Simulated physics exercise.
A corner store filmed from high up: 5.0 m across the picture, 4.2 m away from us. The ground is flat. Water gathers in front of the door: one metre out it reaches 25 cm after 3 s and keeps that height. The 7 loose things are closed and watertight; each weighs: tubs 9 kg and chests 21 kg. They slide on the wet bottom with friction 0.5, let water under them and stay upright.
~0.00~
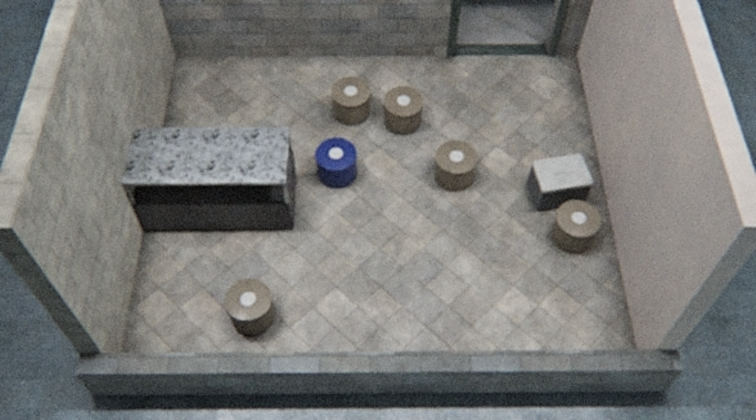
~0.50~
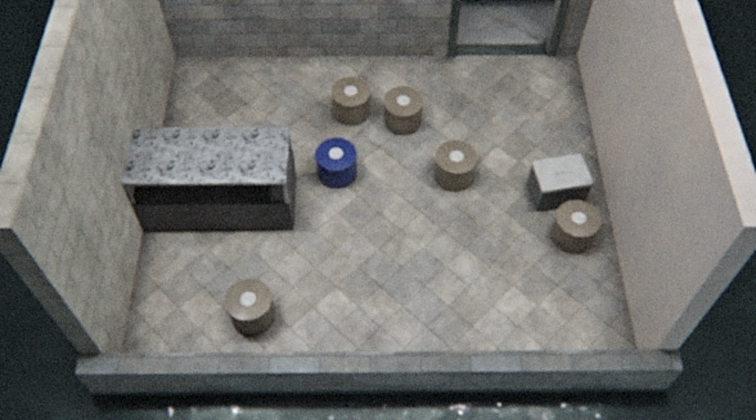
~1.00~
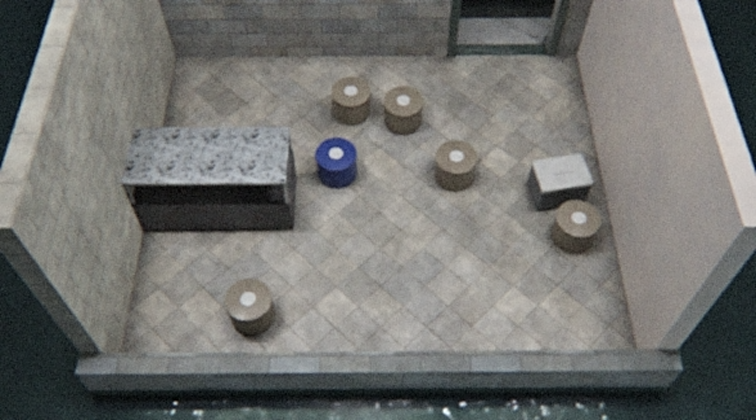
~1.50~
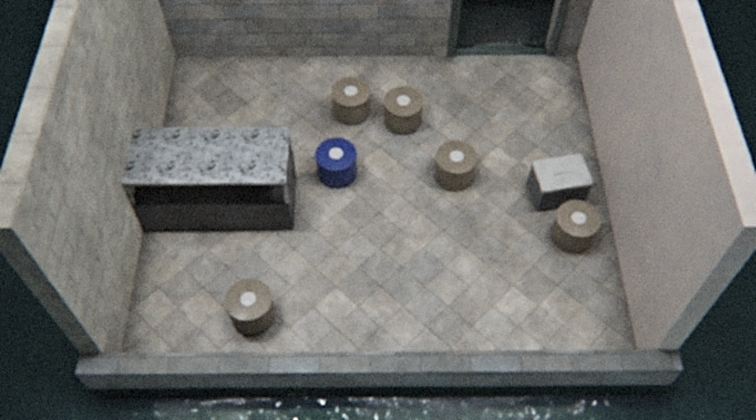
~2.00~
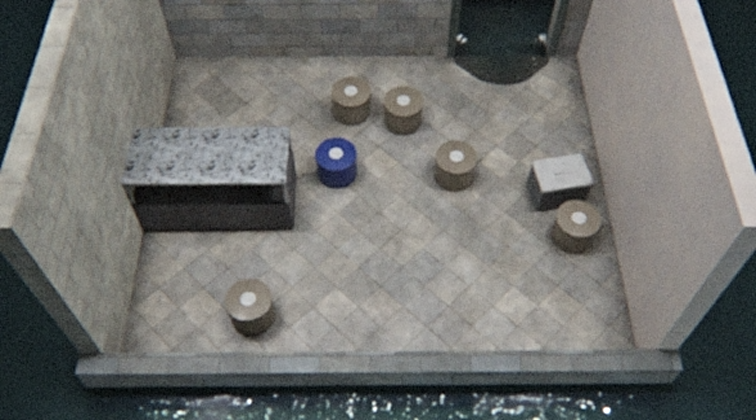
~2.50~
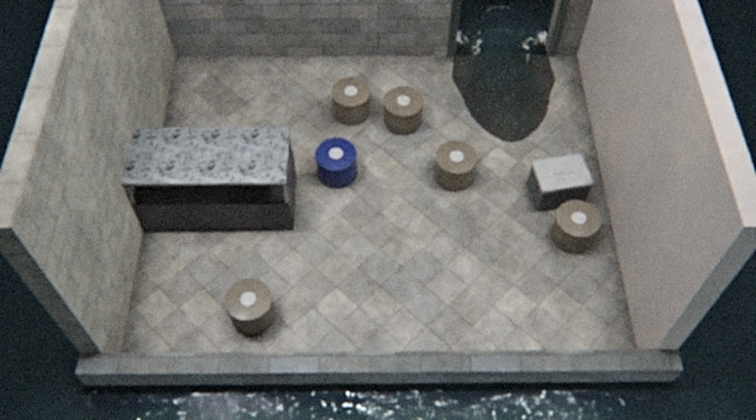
At the start, a blue tub, several tan tubs and a pale chest stand on the dry tiled floor of a walled store, beside a long speckled counter. Dark water gathers outside, then enters through the doorway at the back right and spreads forward in a rounded tongue, while the objects stay still.
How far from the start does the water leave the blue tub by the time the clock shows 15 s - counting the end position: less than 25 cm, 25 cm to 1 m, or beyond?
The blue tub ends far away.
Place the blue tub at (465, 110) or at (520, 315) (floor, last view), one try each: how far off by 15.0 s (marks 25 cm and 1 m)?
In that order: It ends far away; it travels far.
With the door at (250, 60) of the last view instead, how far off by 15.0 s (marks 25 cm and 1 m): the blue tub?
In that case the blue tub travels far.
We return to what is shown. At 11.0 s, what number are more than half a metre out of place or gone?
By then 4.
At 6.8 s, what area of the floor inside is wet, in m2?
About 15 m2.
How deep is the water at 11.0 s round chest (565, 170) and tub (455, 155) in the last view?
About 18 and 19 cm.
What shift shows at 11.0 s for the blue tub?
Roughly 20 cm by then.
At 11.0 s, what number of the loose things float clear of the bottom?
I count 4.
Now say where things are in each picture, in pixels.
The first picture shows the blue tub at (336, 154) rests on the ground; water covers 0.0 m2; 0 of 7 have shifted.
The second picture shows the blue tub at (336, 154), on the bottom; 0.0 m2 under water; 0 of 7 have shifted.
The third picture shows the blue tub at (336, 154) rests on the ground; water covers 0.0 m2; 0 of 7 have shifted.
The fourth picture shows the blue tub at (336, 154) rests on the ground; water covers 0.0 m2; 0 of 7 have shifted.
The fifth picture shows the blue tub at (336, 154), on the bottom; water covers 0.4 m2; 0 of 7 have shifted.
The sixth picture shows the blue tub at (336, 154) rests on the ground; 1.2 m2 under water; 0 of 7 have shifted.
After 3.5 s the blue tub is near (336, 154), 0.0 m from its start, aground; 0 afloat.
After 6.8 s the blue tub is near (336, 154), 0.0 m from its start, aground; 3 afloat.
After 11.0 s the blue tub is near (341, 138), 0.2 m from its start, aground; 4 afloat.
After 15.0 s the blue tub is near (239, 65), 1.7 m from its start, afloat; 7 afloat.
